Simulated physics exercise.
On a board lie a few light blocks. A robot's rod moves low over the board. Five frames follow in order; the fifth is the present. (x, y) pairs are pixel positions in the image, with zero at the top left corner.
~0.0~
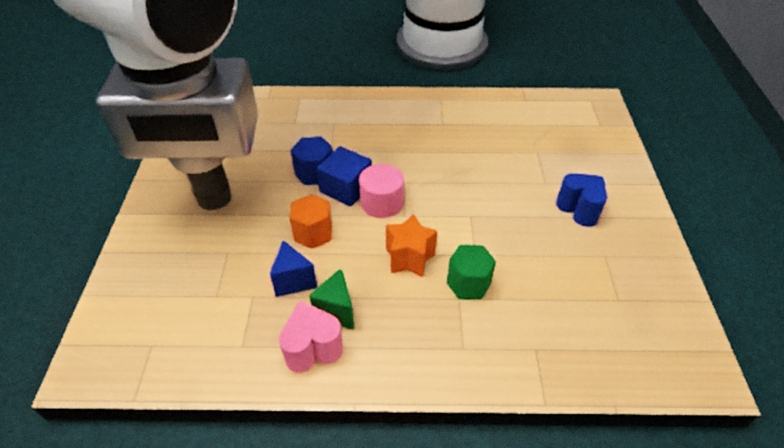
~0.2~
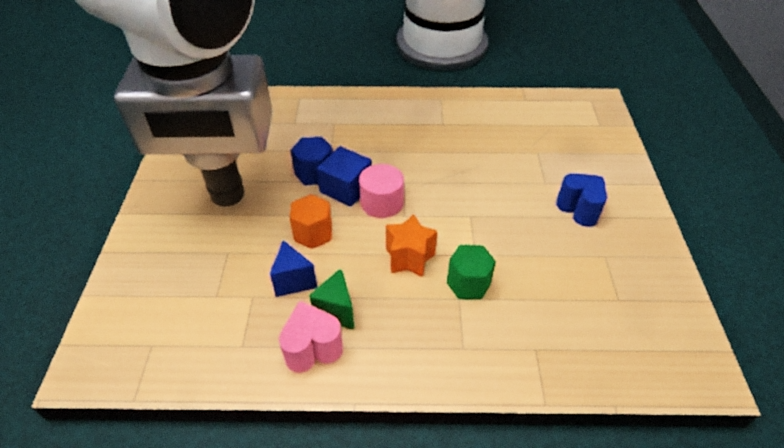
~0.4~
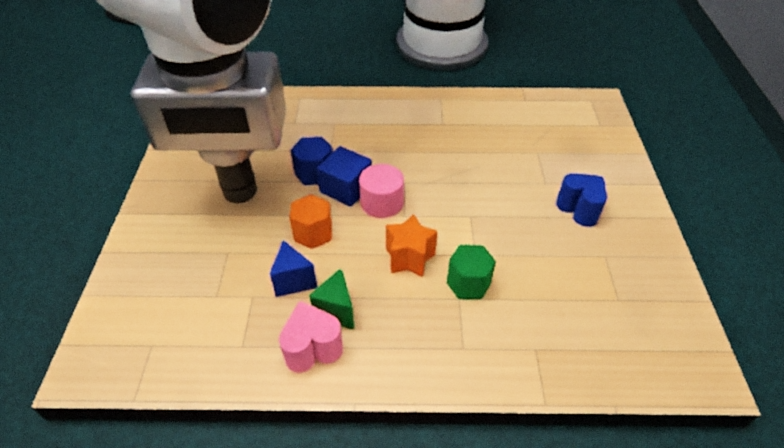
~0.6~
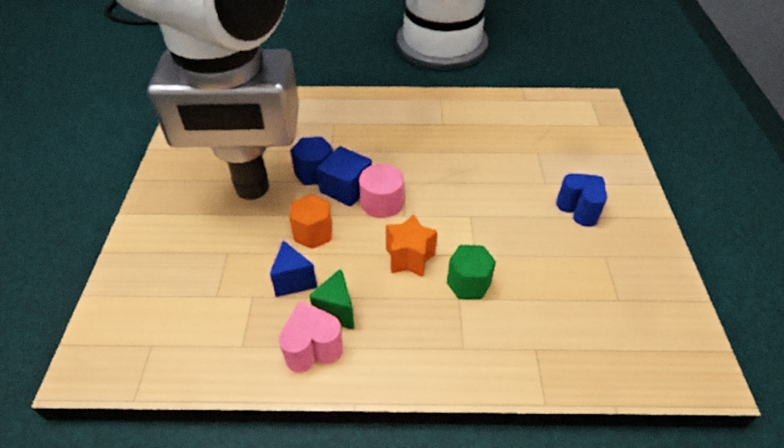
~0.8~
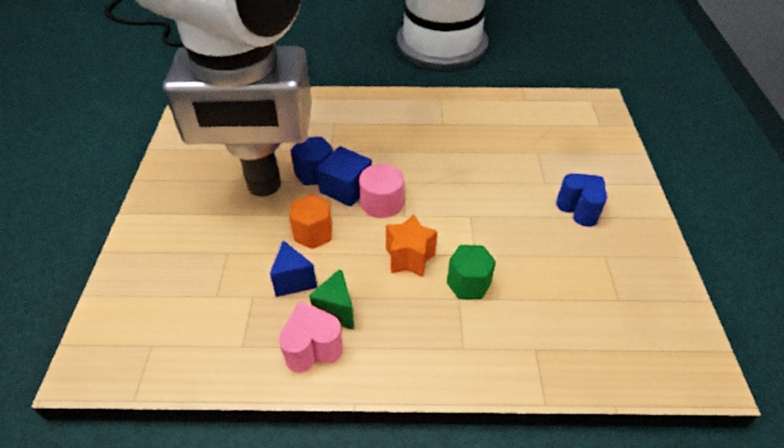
A pale wooden board on a dark green surface is seen from above at an angle, with a second robot's base beyond its far edge. Blue, pink, orange and green blocks sit around the left and middle, including a star and a pink heart, with a blue heart-shaped block at right. The robot arm at upper left slides its dark rod slowly rightward and slightly away, toward the blue blocks, while every block and the camera stay still.
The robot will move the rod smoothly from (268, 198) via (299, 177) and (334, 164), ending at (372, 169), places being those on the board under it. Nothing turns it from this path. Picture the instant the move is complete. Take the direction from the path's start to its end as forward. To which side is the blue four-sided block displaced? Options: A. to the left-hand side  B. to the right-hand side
The answer is B.
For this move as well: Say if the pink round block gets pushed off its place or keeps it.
It is no longer where it was.
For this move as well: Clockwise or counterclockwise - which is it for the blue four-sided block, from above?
Watching from overhead, you'd notice the blue four-sided block rotating clockwise.
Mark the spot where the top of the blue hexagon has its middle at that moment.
Near (379, 123).
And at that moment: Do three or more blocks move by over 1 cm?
Yes
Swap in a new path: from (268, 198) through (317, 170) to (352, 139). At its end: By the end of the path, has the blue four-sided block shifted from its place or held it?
The blue four-sided block does not move.
What follows on the original path. One third of the way, rod (298, 164); blue hexagon (328, 140), turned 15° clockwise; blue four-sided block (349, 162).
Two thirds of the way, rod (334, 152); blue hexagon (361, 126); blue four-sided block (352, 161), turned 20° clockwise; pink round block (385, 180).
At the end, rod (371, 157); orange hexagon in place; blue hexagon (379, 123), turned 40° anticlockwise; blue four-sided block (375, 169), turned 55° clockwise; pink round block (400, 199).
